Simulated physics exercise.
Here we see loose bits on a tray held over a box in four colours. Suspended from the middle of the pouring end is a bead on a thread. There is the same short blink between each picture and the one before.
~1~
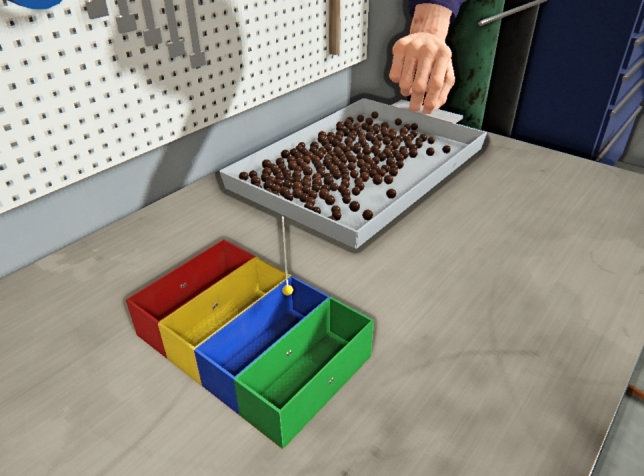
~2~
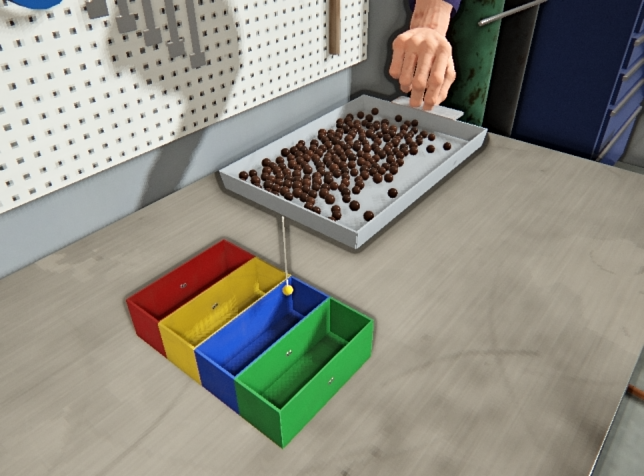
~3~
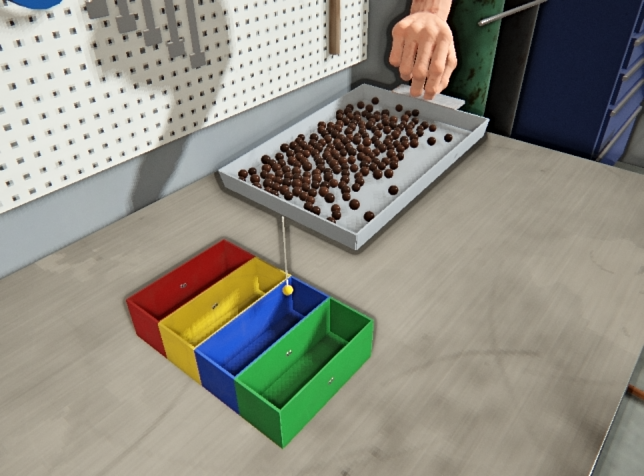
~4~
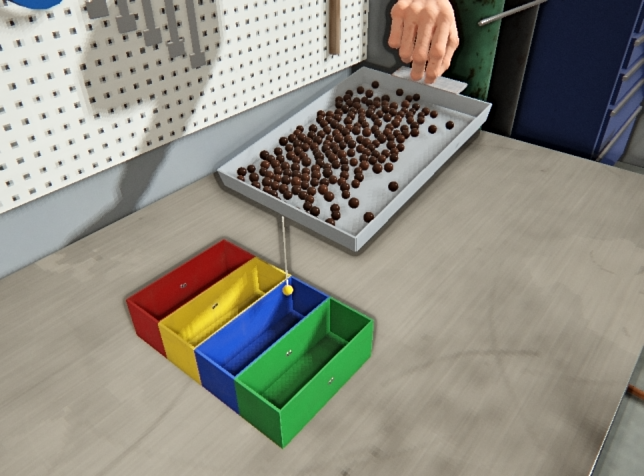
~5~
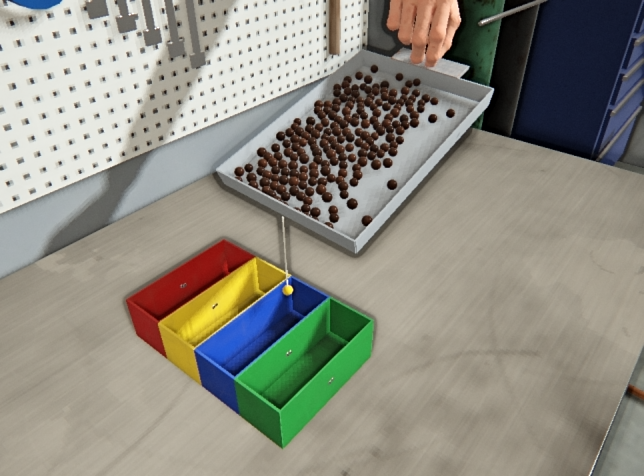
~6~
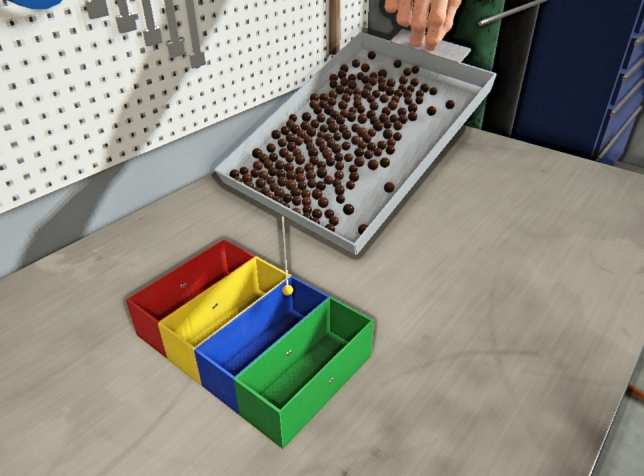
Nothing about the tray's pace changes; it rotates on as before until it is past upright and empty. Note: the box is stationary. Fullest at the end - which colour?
Green cell.
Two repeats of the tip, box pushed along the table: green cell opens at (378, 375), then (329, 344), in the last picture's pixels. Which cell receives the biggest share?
The cell in blue; that green cell.
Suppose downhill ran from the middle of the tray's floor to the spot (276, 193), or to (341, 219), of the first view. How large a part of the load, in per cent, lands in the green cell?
Roughly 0 percent, then 50 percent.
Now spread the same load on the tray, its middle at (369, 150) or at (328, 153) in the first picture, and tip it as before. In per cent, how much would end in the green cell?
You'd get 50 % the first time and 50 % the second.
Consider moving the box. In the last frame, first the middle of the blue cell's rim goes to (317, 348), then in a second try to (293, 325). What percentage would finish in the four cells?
Some 100 percent, followed by some 90 percent.
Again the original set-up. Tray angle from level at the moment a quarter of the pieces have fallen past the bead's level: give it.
Reading: Some 85°.
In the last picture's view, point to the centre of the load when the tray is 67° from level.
The load is centred about (315, 206).
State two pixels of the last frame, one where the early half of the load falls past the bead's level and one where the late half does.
Roughly at (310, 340) first, and then at (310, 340).
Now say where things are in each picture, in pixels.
In the first picture, corners of the pouring end at (224, 171) and (357, 229), level; middle of the load at (343, 160), chocolate balls; bead on its thread at (288, 290); red cell at (147, 325); yellow cell at (180, 350); blue cell at (217, 378); green cell at (259, 410).
In the second picture, corners of the pouring end at (223, 170) and (356, 230), level; middle of the load at (343, 159).
In the third picture, corners of the pouring end at (223, 170) and (356, 232), tipped barely, lowest at the right corner; middle of the load at (343, 153).
In the fourth picture, corners of the pouring end at (221, 169) and (355, 235), tipped a little, lowest at the right corner; middle of the load at (343, 146).
In the fifth picture, corners of the pouring end at (220, 169) and (355, 238), tipped clearly, lowest at the right corner; middle of the load at (341, 139).
In the sixth picture, corners of the pouring end at (218, 169) and (354, 241), tipped clearly, lowest at the right corner; middle of the load at (337, 137), nearly all on the move; red cell at (147, 325); yellow cell at (180, 350); blue cell at (217, 378); green cell at (259, 410).
Soon, tray tipped steeply; most on the tray; a stray few in the green cell; a small part falling or outside the box.
A while on, tray tipped past a quarter turn; a small part on the tray; about a third in the green cell; a small part in the blue cell; a stray few in the yellow cell; a stray few in the red cell; about a third falling or outside the box.
Towards the end, tray tipped past a quarter turn; about half in the green cell; about a quarter in the blue cell; a stray few in the yellow cell; a stray few in the red cell; about a quarter falling or outside the box.
Finally, tray tipped past a quarter turn; about half in the green cell; about a quarter in the blue cell; a stray few in the yellow cell; a stray few in the red cell; about a quarter outside the box.
